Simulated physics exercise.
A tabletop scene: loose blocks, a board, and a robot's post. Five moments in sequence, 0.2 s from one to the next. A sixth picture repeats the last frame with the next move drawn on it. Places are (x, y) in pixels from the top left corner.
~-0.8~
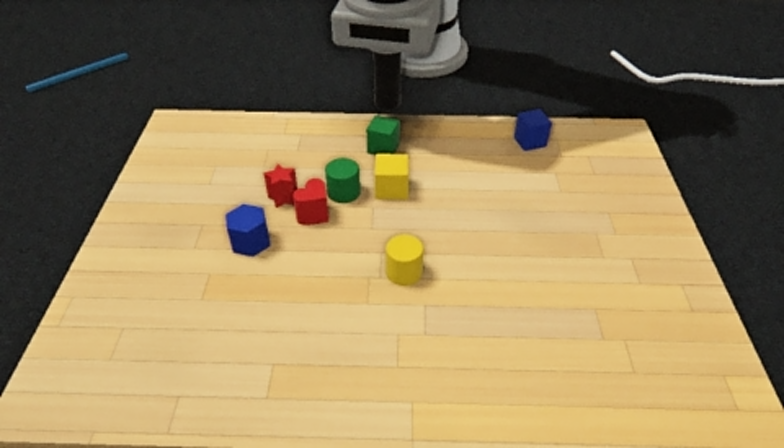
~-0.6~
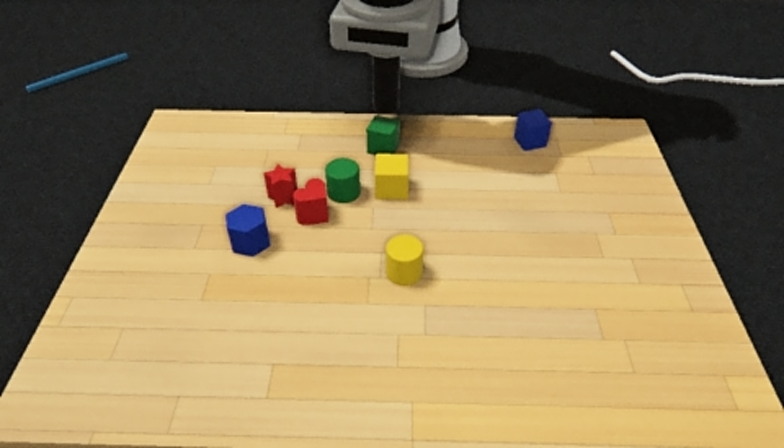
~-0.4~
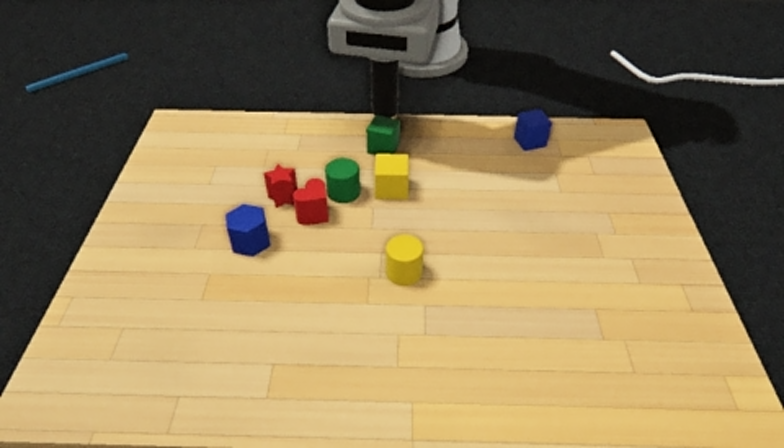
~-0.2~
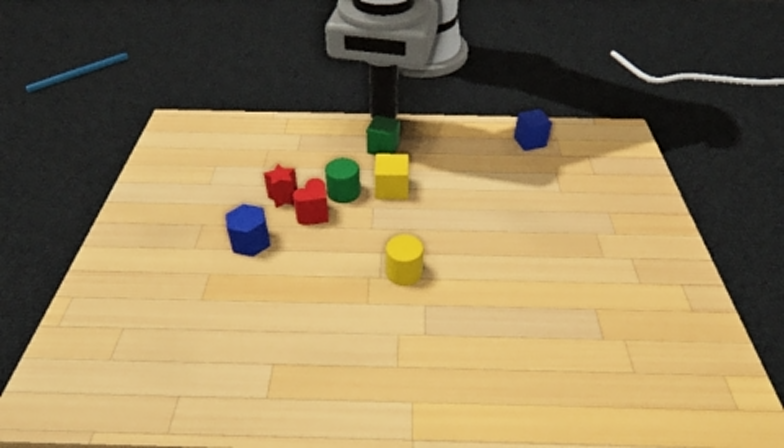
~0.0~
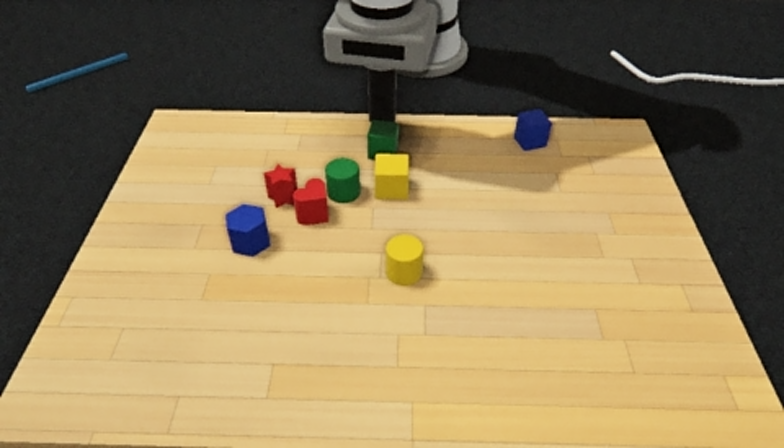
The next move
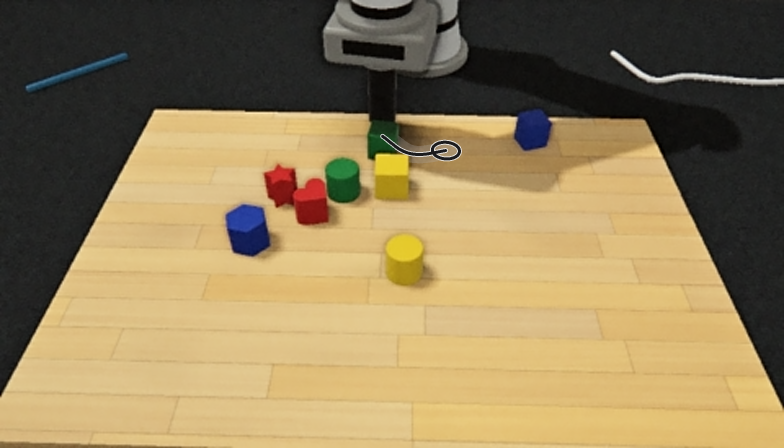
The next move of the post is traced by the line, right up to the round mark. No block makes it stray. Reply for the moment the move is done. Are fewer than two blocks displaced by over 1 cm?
The answer is yes.
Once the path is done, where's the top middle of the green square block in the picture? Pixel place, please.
Its top middle will sit at (390, 142).
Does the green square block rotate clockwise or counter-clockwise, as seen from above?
Looking down: Clockwise.
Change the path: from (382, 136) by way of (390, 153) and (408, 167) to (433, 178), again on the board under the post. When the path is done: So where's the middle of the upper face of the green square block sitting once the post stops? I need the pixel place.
It ends at (409, 165).
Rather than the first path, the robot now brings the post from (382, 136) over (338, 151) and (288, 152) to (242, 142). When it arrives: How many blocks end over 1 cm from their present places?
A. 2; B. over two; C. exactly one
My pick is C.
Path on the board, from (382, 136) over (398, 148) and (421, 154) to (446, 150).
What follows on the original path. Halfway along, post at (409, 138); green square block at (390, 142), turned 30° clockwise.
At the end, post at (447, 135); green square block at (390, 142), turned 30° clockwise; yellow square block in place.
